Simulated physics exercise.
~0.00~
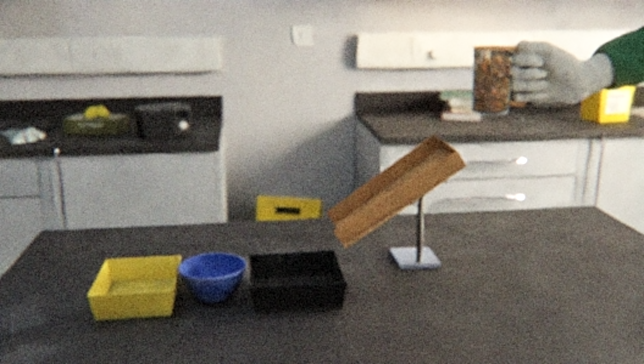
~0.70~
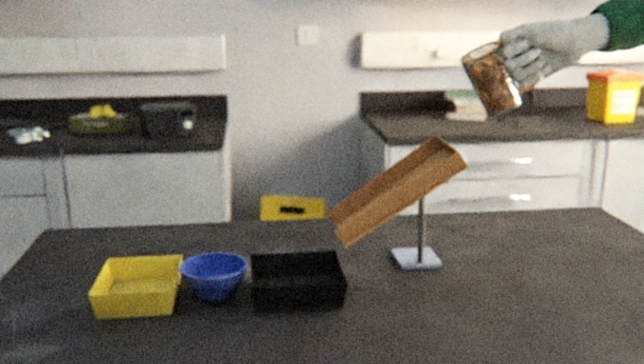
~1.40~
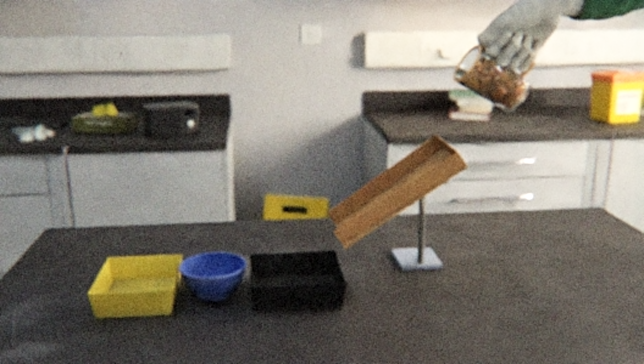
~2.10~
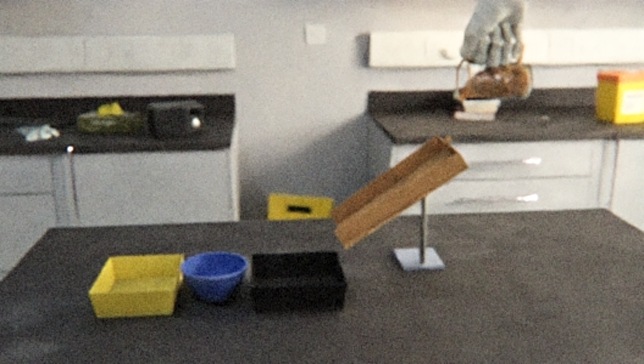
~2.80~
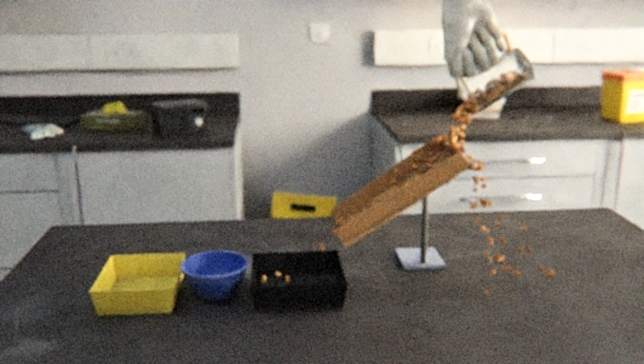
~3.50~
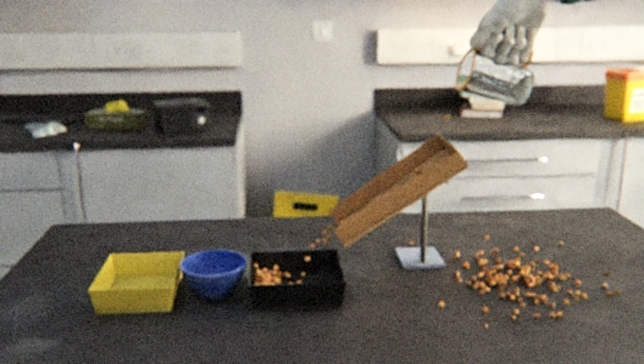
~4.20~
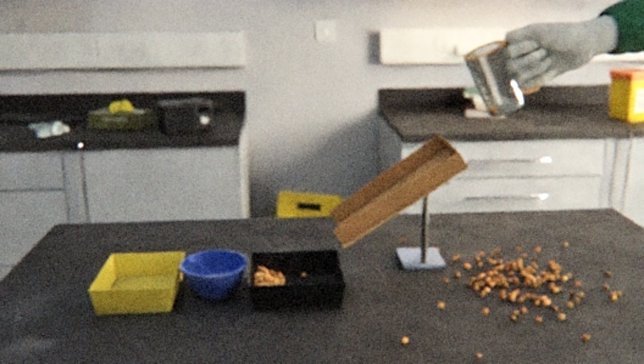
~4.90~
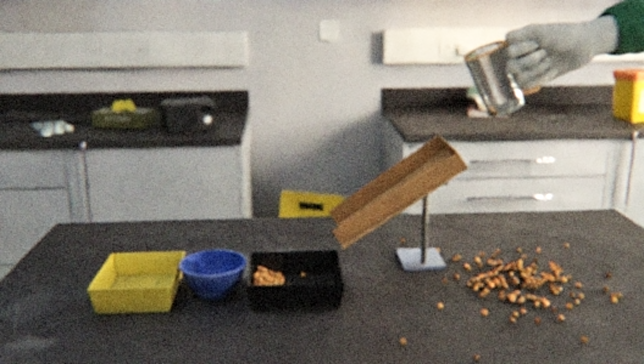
To begin with, a gloved hand holds a clear container of small brown pieces above a sloping wooden chute, with a yellow tin, a blue bowl and a black tin standing in a row on the dark table. The hand tips the container over until the pieces pour out at the chute's upper end. Some slide down leftward into the black tin, while many others spill past the raised end and scatter across the table on the right. The hand then turns the emptied container partly back up and holds it there. Finally, a small heap rests in the black tin, a wide scatter lies on the table, and the blue bowl and yellow tin remain empty.
